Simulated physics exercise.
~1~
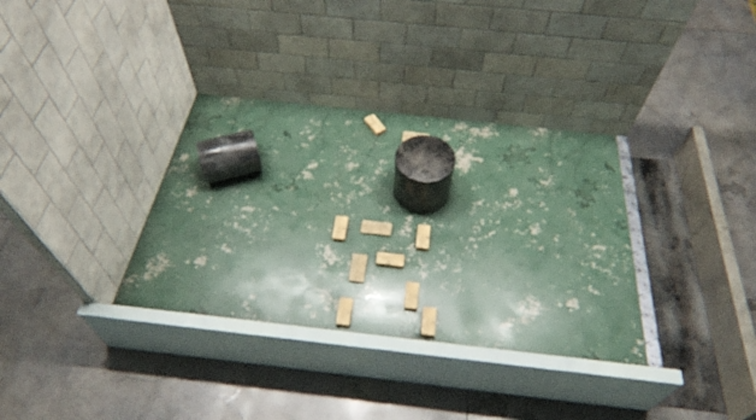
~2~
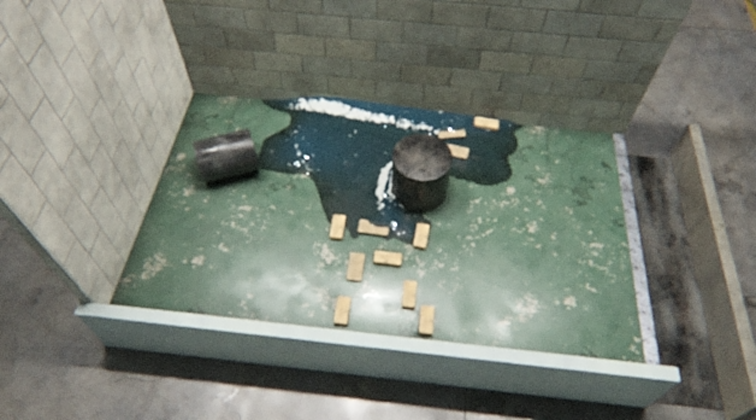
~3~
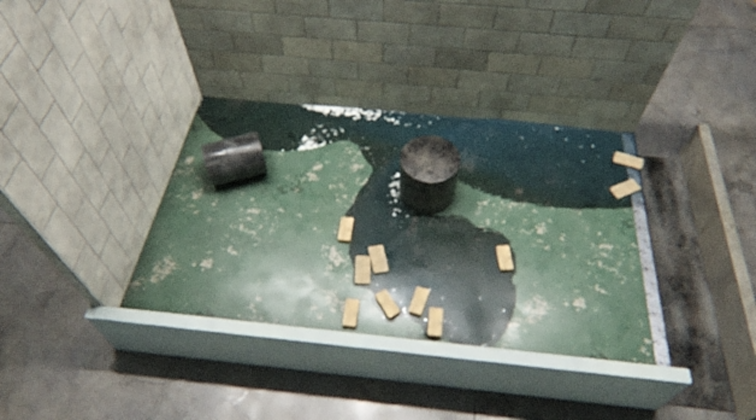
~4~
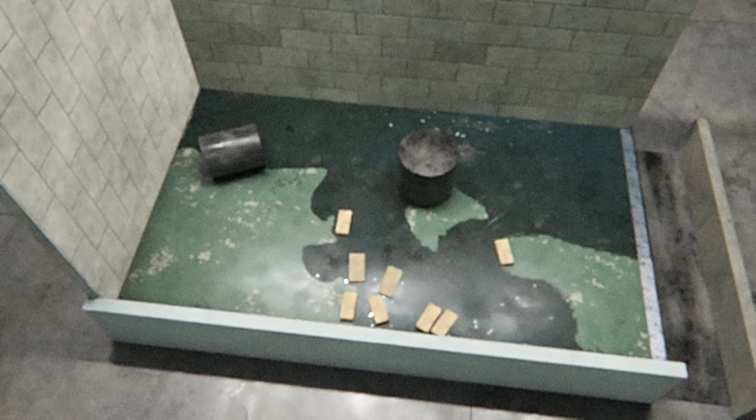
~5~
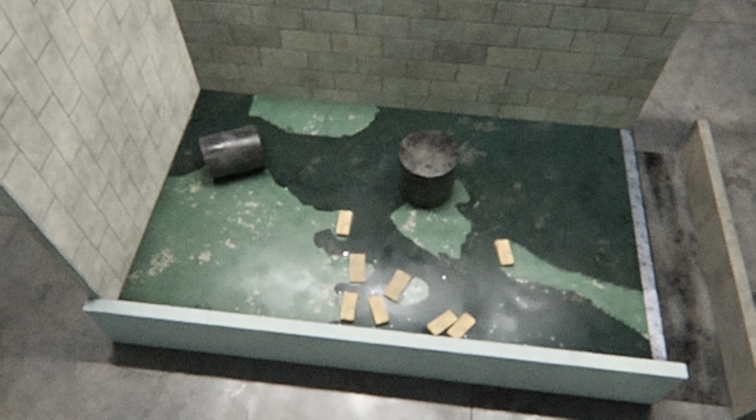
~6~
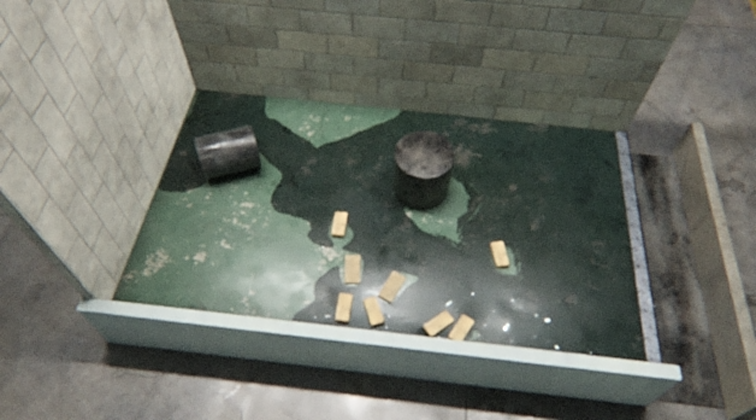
To begin with, small tan blocks lie scattered on a worn green floor, near an upright dark drum, with another drum on its side at the left. Dark liquid with white froth then spreads along the back wall and around the upright drum, pushing the blocks at the back to the right. It runs on to the right edge, carrying two blocks there, while others in the middle shift and turn. Those two disappear from view as the pool widens toward the front wall. Finally the flow calms, leaving green patches showing and the remaining blocks nearly still, mostly near the front.
